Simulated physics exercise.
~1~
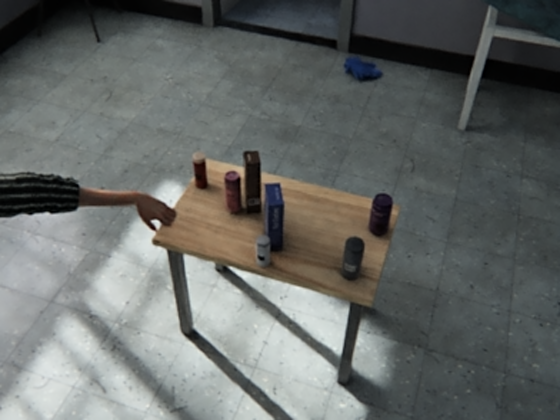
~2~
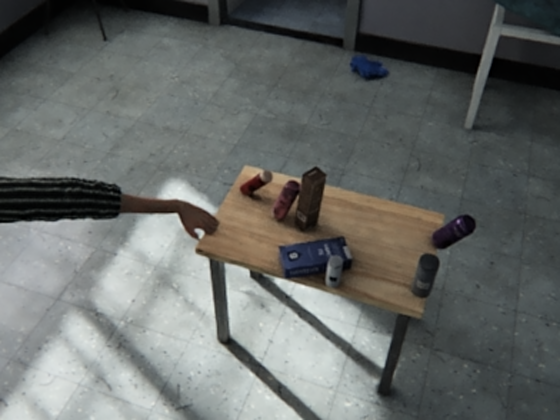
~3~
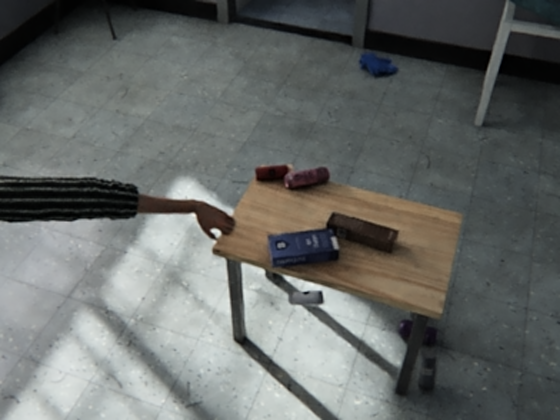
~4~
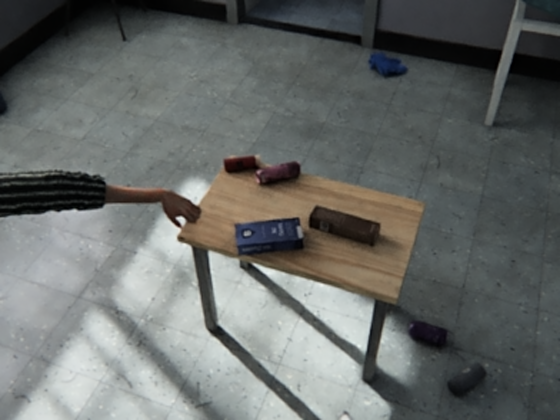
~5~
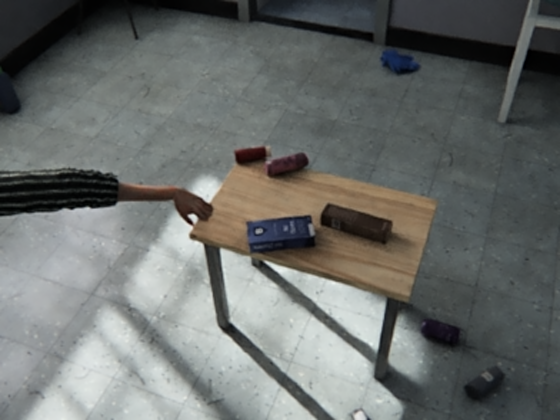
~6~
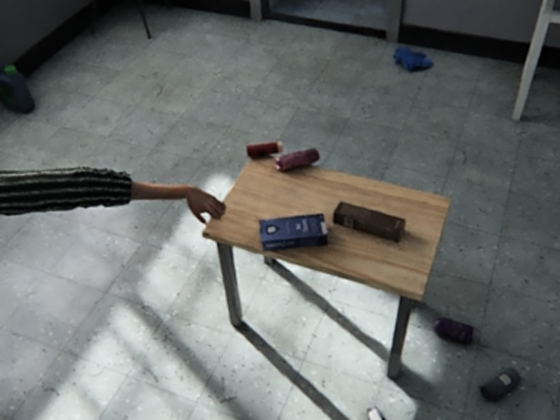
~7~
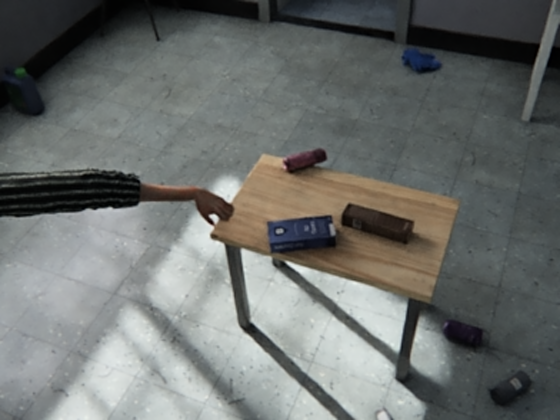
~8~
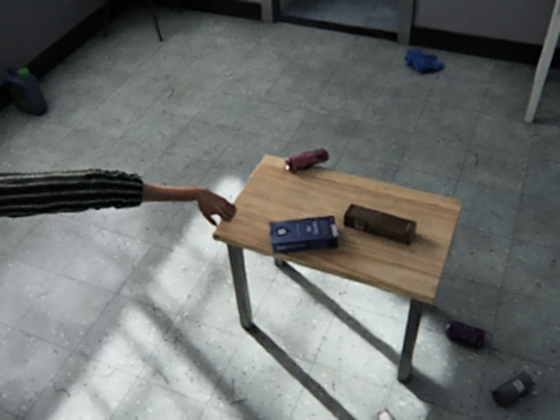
A hand jerks a small table, toppling all its items and knocking four off.
